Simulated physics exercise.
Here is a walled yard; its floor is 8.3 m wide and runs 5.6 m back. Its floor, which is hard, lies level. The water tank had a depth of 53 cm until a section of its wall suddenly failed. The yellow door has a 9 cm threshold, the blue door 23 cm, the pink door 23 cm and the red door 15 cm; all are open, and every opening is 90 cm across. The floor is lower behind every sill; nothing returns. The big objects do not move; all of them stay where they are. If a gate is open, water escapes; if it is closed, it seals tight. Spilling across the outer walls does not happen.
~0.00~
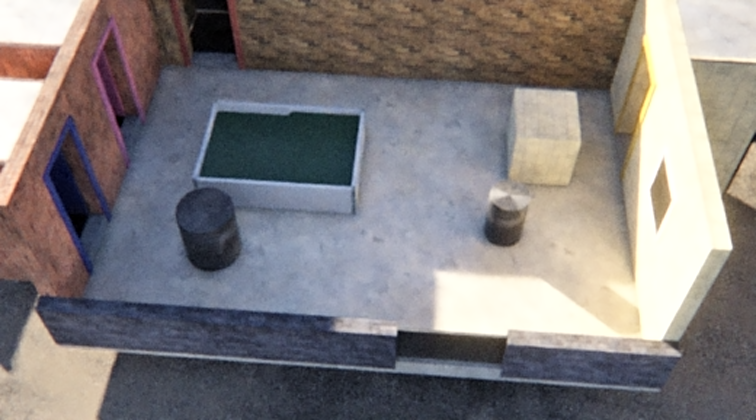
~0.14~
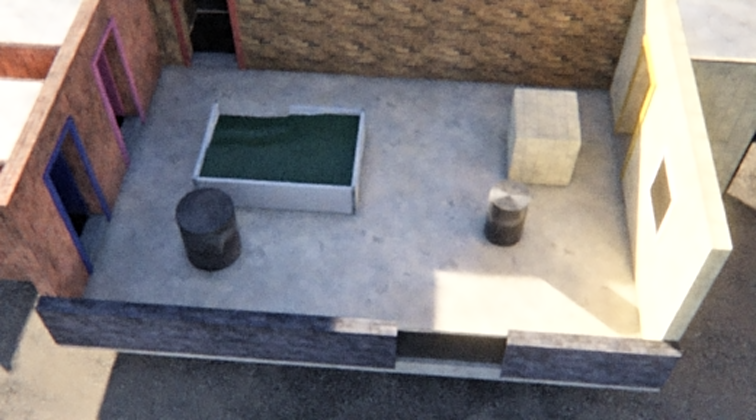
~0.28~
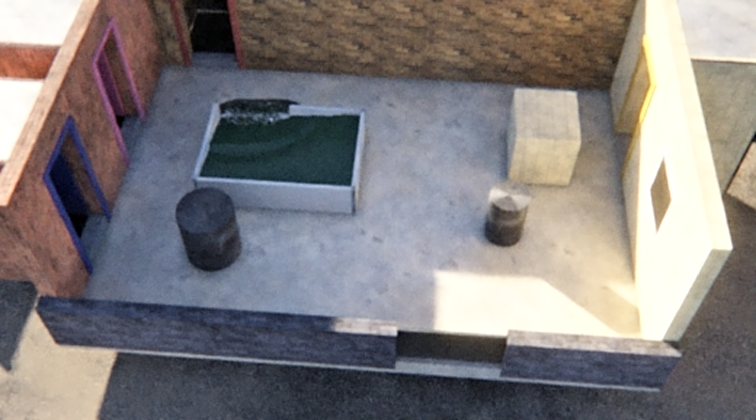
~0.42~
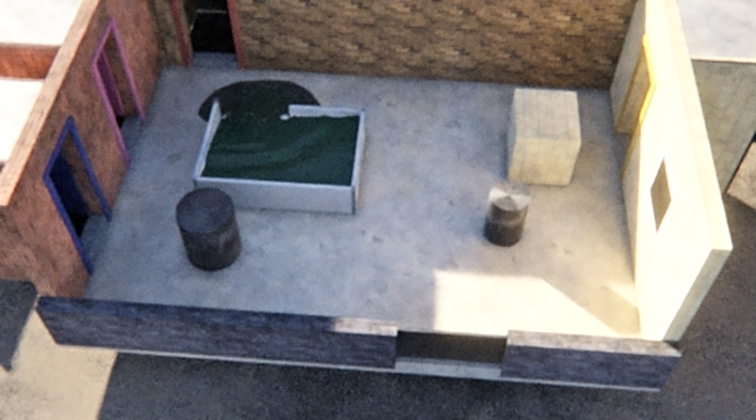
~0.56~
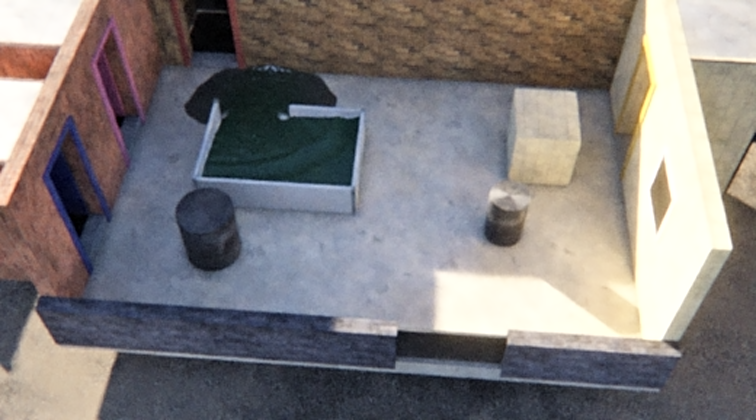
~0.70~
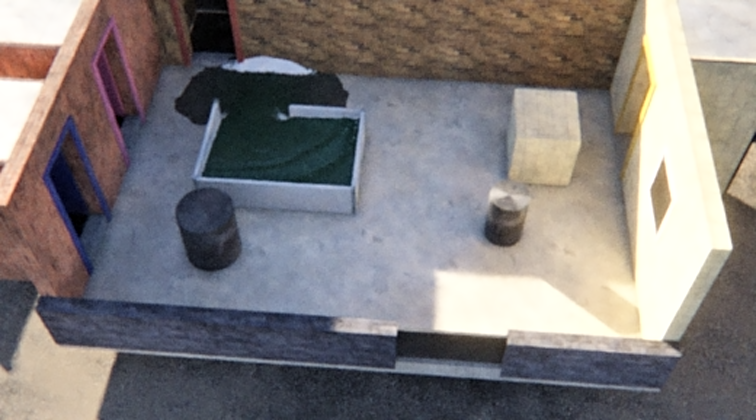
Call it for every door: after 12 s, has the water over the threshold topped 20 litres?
Yellow door not topped, blue door not topped, pink door not topped, red door topped.
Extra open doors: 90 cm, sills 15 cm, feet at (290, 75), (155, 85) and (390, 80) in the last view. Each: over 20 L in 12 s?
In turn: Over, over, not over.
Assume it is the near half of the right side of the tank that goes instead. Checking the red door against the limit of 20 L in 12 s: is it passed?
Against that limit: Red short of it.
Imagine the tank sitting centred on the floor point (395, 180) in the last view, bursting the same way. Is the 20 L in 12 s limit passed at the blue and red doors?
Checking the limit: The blue door is within it and the red door is within it.
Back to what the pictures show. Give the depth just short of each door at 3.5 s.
Door by door, in cm: Yellow reads 0, blue reads 3, pink reads 8, red reads 22.
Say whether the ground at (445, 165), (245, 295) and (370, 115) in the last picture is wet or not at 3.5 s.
First spot submerged, second not yet wet, third submerged.
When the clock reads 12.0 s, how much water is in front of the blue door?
7.0 cm or so.
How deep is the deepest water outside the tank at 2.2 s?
About 40 cm at most.
After 1.4 s water covers 10 % of the floor and is deepest (36 cm) near (258, 77); yellow door not reached, blue door not reached, pink door not reached, red door 25 cm at the sill, 6 L in.
After 2.2 s water covers 20 % of the floor and is deepest (40 cm) near (174, 65); yellow door not reached, blue door not reached, pink door 4 cm at the sill, 0 L in, red door 25 cm at the sill, 44 L in.
After 3.5 s water covers 45 % of the floor and is deepest (26 cm) near (164, 65); yellow door not reached, blue door 3 cm at the sill, 0 L in, pink door 8 cm at the sill, 0 L in, red door 22 cm at the sill, 86 L in.
After 7.0 s water covers 75 % of the floor and is deepest (14 cm) near (134, 327); yellow door 6 cm at the sill, 0 L in, blue door 10 cm at the sill, 0 L in, pink door 7 cm at the sill, 0 L in, red door 13 cm at the sill, 104 L in.
After 12.0 s water covers 100 % of the floor and is deepest (9 cm) near (638, 300); yellow door 4 cm at the sill, 0 L in, blue door 7 cm at the sill, 0 L in, pink door 4 cm at the sill, 0 L in, red door 6 cm at the sill, 105 L in.
